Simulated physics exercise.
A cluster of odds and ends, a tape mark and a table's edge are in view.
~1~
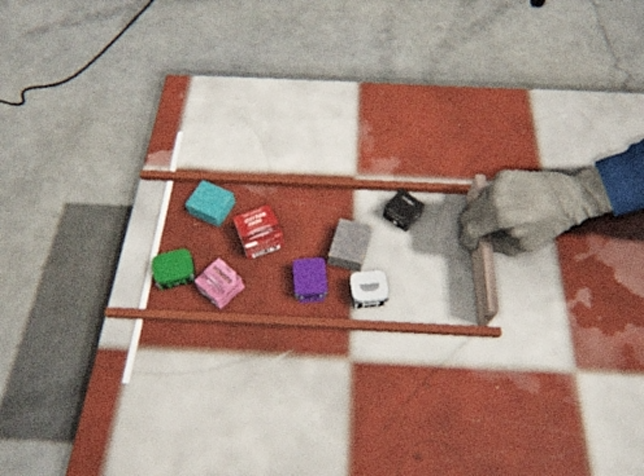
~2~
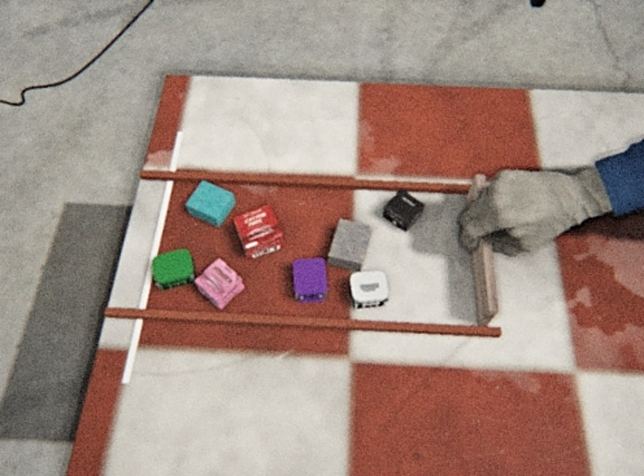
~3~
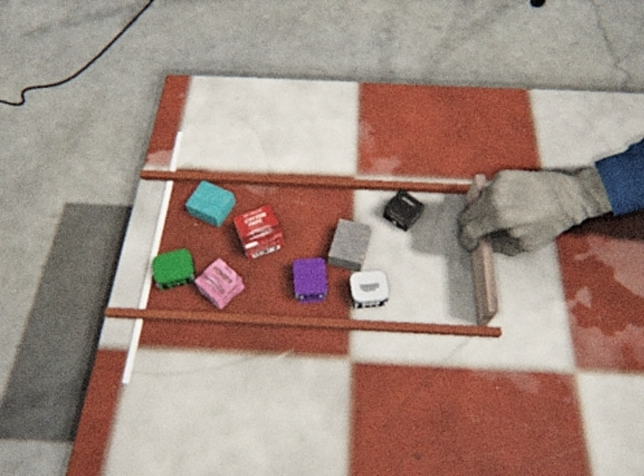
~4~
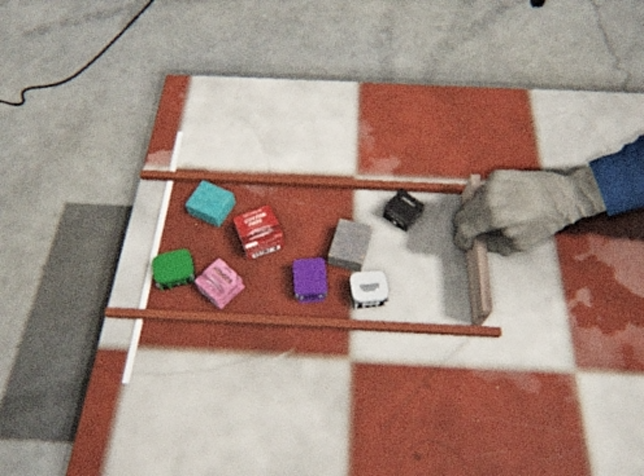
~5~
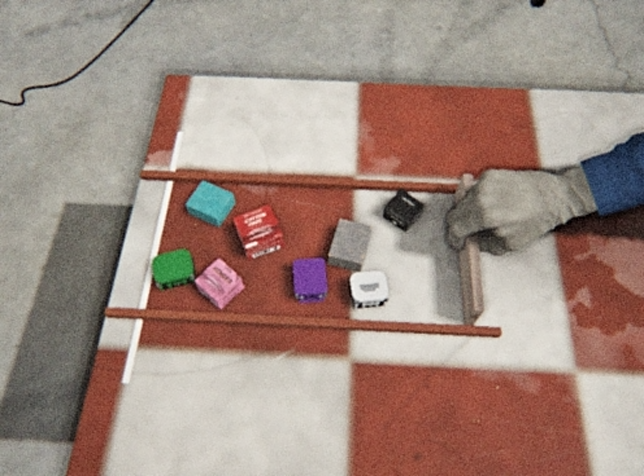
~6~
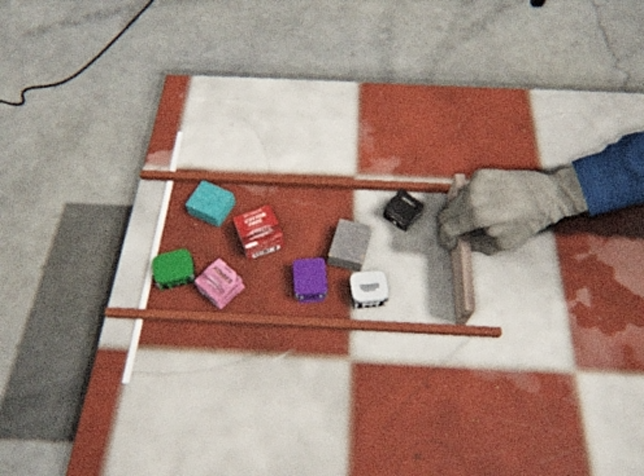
A gloved hand slides a board slightly left between two rails toward eight still, colourful objects.
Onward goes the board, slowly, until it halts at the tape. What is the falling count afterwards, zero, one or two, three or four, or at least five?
The pieces that drop number five and up.
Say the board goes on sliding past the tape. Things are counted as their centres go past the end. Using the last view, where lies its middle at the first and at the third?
At (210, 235) for the first, at (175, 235) for the third.
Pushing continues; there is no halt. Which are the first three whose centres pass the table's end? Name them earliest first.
Earliest first: The green case, then the pink box, and then the red box.
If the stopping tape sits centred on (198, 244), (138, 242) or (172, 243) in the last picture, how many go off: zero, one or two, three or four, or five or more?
One or two; five or more; either three or four.
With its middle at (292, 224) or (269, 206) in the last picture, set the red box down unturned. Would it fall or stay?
In order, the object goes off, then goes off.
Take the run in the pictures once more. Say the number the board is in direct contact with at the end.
The count is 3.
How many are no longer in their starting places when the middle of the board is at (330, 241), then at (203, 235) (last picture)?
That gives 4 for the first and 8 for the second.
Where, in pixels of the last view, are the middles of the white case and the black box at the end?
First (129, 276), then (146, 206).
Soon after, none off yet; green case at rest near (175, 270); turquoise block at rest near (211, 204); pink box at rest near (220, 284).
In the end, the number that fall off is five or more; gone, purple case, red box, pink box, turquoise block and green case.
